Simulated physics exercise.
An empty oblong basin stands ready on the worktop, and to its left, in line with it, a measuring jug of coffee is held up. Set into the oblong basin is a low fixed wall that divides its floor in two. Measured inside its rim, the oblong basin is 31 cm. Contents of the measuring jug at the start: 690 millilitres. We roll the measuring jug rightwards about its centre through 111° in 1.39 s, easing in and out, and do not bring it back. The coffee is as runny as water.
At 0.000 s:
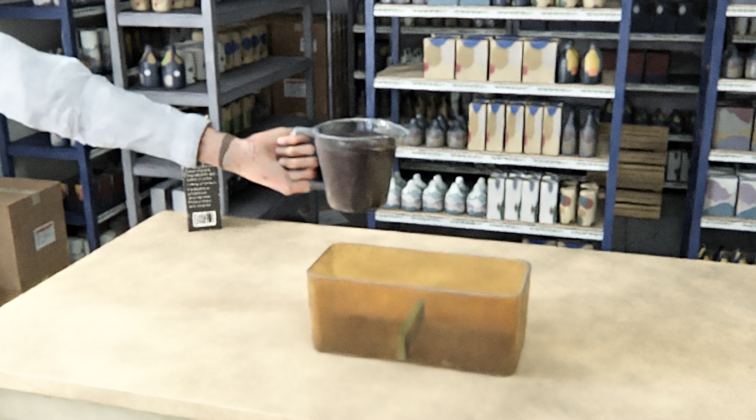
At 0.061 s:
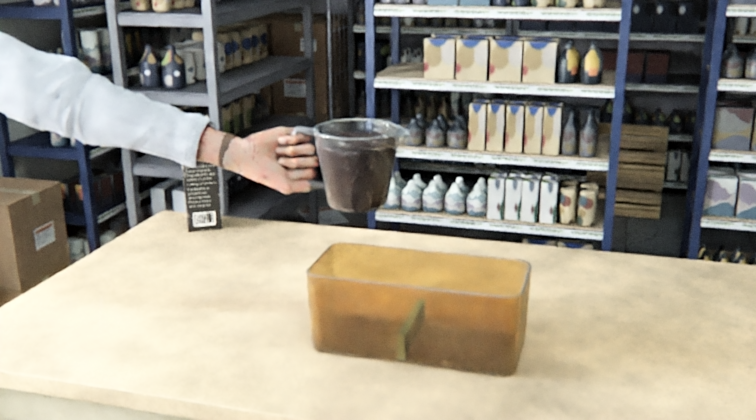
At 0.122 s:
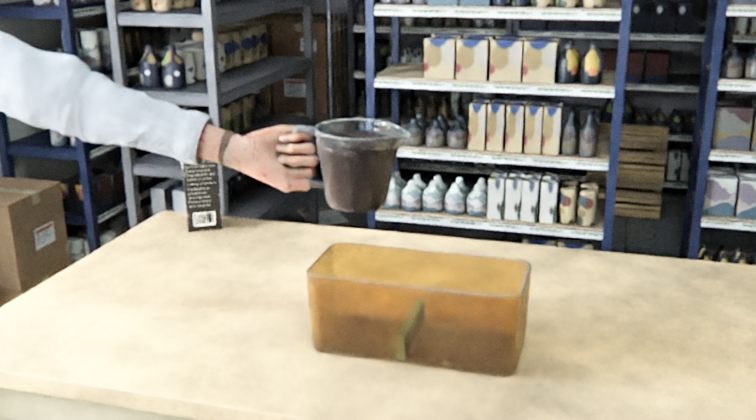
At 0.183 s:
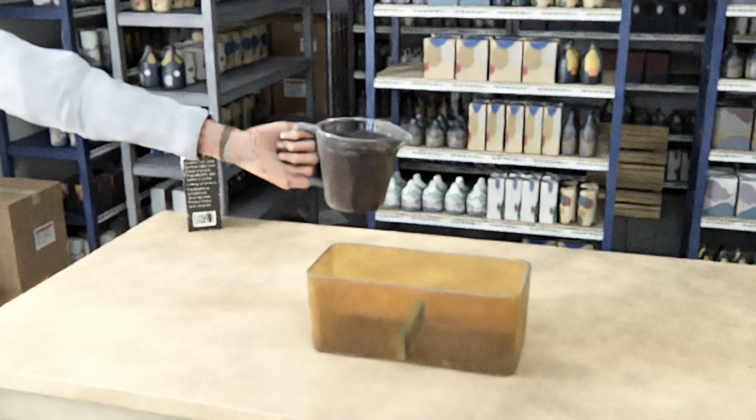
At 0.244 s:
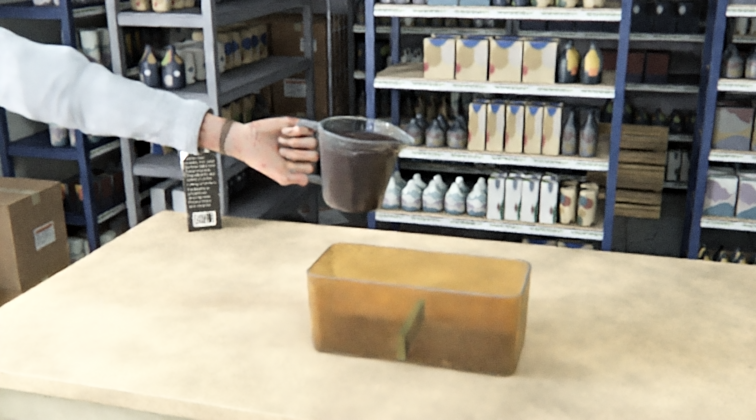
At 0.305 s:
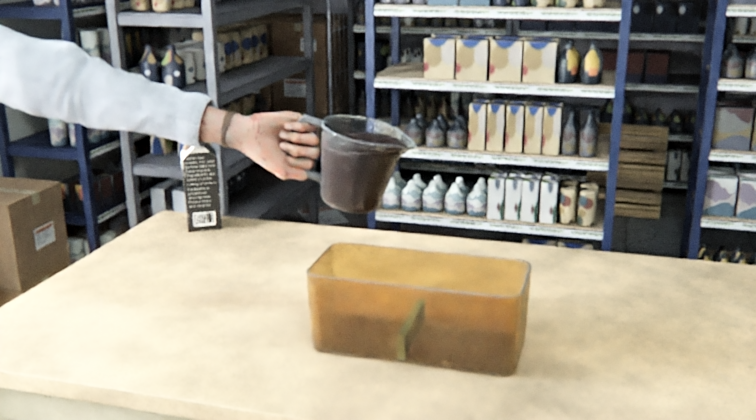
A measuring jug of dark liquid, held up by a hand at the left, barely moved at first, then tilted slightly to the right above an amber oblong basin on the worktop.
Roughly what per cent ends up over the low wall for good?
About 93 in every hundred.
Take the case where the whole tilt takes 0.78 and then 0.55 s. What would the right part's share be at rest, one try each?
Near 90 in a hundred on the first go and near 85 in a hundred on the second.
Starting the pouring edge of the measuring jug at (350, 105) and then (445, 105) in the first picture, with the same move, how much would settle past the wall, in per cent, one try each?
The first try gives around 30 percent, the second around 70 percent.
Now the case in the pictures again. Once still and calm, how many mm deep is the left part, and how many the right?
Some 2 mm on the left and 32 mm on the right.
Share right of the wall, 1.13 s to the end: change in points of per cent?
Change: Increase, about 18.
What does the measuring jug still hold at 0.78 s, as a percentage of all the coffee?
Fraction remaining: Approx. 66 per cent.
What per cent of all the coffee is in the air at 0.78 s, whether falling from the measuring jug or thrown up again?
It comes to about 20 percent.
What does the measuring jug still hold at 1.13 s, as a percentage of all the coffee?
10 per cent or so.
Then, 0.78 s in, the tilt is 66° and 67 per cent is still to pour, 0 is left of the wall and 12 right of it.
Then, 1.13 s in, the tilt is 102° and 10 per cent is still to pour, 2 is left of the wall and 75 right of it.
Then, 1.49 s in, the tilt is 111° and 0 per cent is still to pour, 5 is left of the wall and 94 right of it.
Then, 1.89 s in, the tilt is 111° and 0 per cent is still to pour, 6 is left of the wall and 93 right of it.
Finally, 6 per cent lies left of the wall, 93 right of it and 1 outside.
